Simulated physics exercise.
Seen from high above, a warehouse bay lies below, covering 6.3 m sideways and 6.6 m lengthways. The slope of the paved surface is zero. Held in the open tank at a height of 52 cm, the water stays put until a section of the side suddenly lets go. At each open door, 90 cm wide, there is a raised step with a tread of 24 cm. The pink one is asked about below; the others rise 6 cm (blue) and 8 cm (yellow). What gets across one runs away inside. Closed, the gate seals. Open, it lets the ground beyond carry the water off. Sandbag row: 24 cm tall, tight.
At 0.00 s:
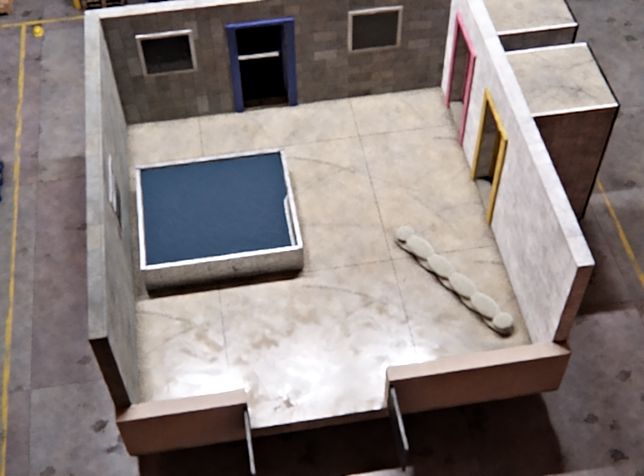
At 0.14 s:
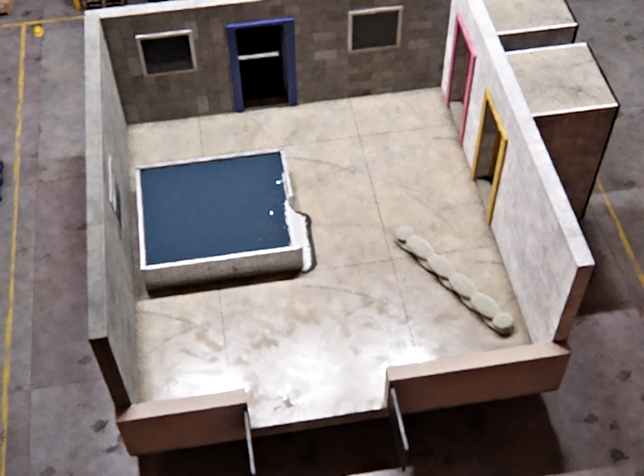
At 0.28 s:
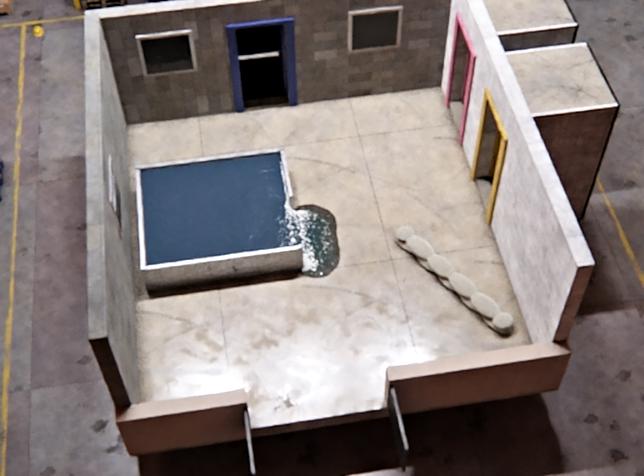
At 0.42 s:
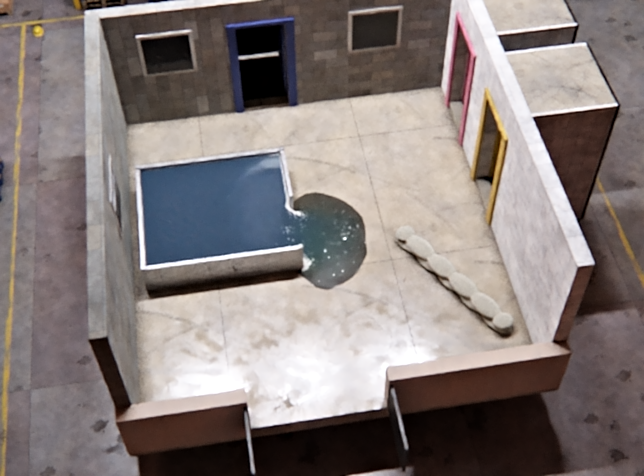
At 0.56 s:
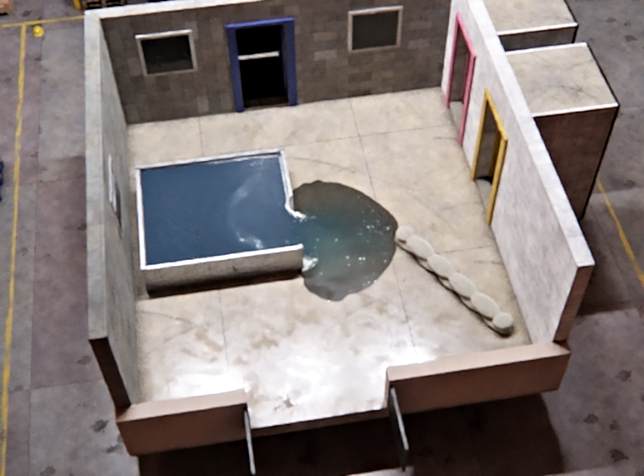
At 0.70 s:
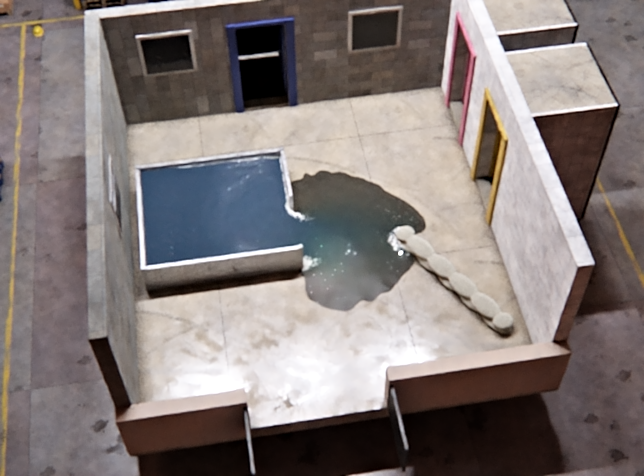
Dark water pouring through the right side of an open tank, spreading across a pale floor and reaching a row of sandbags.
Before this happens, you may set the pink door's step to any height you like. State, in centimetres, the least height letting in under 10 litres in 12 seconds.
It is roughly 11 cm.
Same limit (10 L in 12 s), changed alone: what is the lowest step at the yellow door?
Yellow would need about 18 cm on its own.
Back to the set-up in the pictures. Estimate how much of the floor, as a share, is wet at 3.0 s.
Wet: Close to 40 %.
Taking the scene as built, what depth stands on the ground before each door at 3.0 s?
Reading in centimetres: Blue = 0, pink = 12, yellow = 18.
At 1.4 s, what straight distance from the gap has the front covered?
3.4 m.
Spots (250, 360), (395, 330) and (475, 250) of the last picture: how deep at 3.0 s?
First 0, then 2, then 2 cm.
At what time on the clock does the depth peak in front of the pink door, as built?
It peaks at about 8.0 s.
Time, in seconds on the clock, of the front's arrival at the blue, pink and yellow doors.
The blue door at 4.5 seconds, the pink door at 2.0 seconds, the yellow door at 1.2 seconds.
After 1.4 s water covers 25 % of the floor, deepest (29 cm) near (312, 254); it has not reached the pink door.
After 3.0 s water covers 40 % of the floor, deepest (29 cm) near (532, 371); 12 cm at the pink door, 0 litres in over its 14 cm step.
After 12.0 s water covers 95 % of the floor, deepest (12 cm) near (134, 261); 8 cm at the pink door, 1 litre in over its 14 cm step.
At the pink door as built, the water arrived by 2.1 s and peaked near 13 cm at 7.8 s.
Run again over the same 12 s with other heights there, 16 litres in over 10 cm, 1 litre over 13.5 cm. The limit of 10 litres is kept from about 11 cm up.
